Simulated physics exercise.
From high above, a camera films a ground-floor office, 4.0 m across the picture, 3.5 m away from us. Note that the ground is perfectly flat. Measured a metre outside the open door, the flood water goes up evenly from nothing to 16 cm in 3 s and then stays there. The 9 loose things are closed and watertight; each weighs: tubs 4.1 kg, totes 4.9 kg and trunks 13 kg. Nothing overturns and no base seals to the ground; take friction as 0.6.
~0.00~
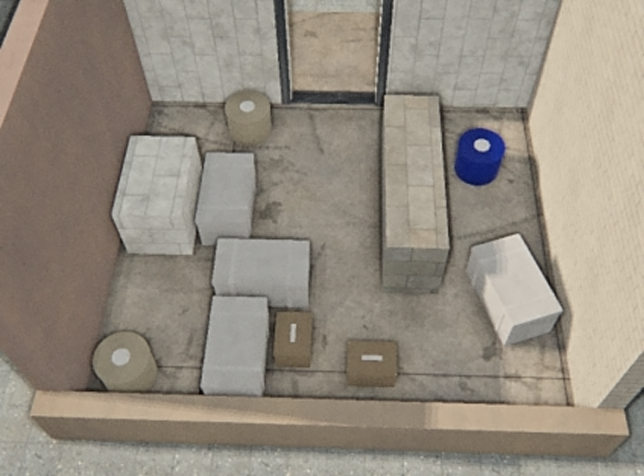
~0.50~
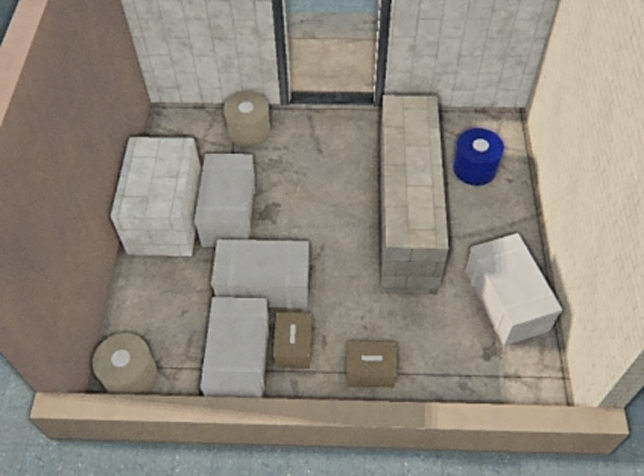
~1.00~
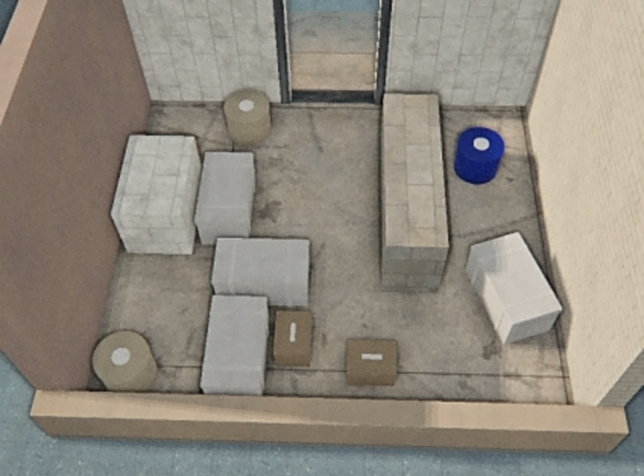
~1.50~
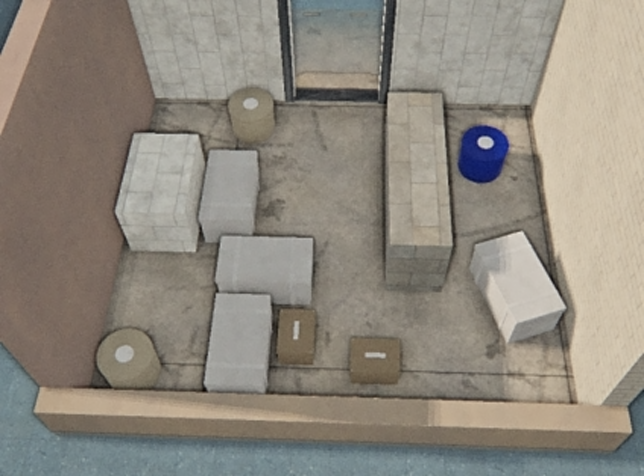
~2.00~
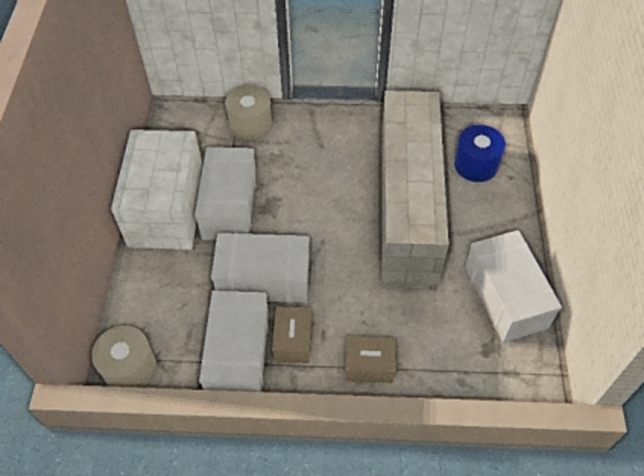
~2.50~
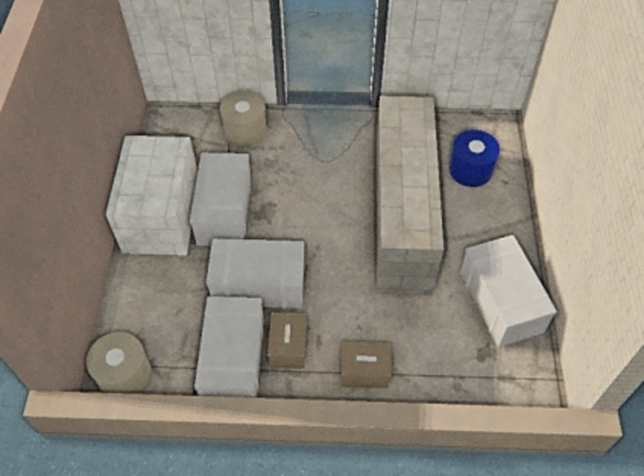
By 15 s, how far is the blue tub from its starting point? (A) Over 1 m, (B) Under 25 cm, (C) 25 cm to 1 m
The answer is C.
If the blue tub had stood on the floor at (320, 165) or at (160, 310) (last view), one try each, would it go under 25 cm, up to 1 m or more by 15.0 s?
Going in order, it gets pushed a long way and then it gets a small push.
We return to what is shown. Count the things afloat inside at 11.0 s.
At that time the total is 9.
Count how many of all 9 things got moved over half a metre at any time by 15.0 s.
I count 8 of them.
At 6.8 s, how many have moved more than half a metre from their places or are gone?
By my tally, 1.
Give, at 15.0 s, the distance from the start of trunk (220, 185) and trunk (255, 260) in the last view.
300 cm, 60 cm.
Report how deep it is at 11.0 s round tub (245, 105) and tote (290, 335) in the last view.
Close to 3 and 9 centimetres.
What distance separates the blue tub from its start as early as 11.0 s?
Close to 10 cm.
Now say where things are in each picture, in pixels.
In the first picture, the blue tub at (482, 146) rests on the ground; 0.0 m2 under water; 0 of 9 have shifted.
In the second picture, the blue tub at (481, 145) rests on the ground; water covers 0.0 m2; 0 of 9 have shifted.
In the third picture, the blue tub at (481, 144) rests on the ground; 0.0 m2 under water; 0 of 9 have shifted.
In the fourth picture, the blue tub at (486, 143), on the bottom; water covers 0.0 m2; 0 of 9 have shifted.
In the fifth picture, the blue tub at (482, 142) rests on the ground; water covers 0.0 m2; 0 of 9 have shifted.
In the sixth picture, the blue tub at (477, 147), on the bottom; 0.4 m2 under water; 0 of 9 have shifted.
After 3.5 s the blue tub is near (477, 147), 0.0 m from its start, aground; 0 afloat.
After 6.8 s the blue tub is near (477, 147), 0.0 m from its start, aground; 2 afloat.
After 11.0 s the blue tub is near (481, 138), 0.1 m from its start, afloat; 9 afloat.
After 15.0 s the blue tub is near (480, 95), 0.6 m from its start, afloat; 9 afloat.
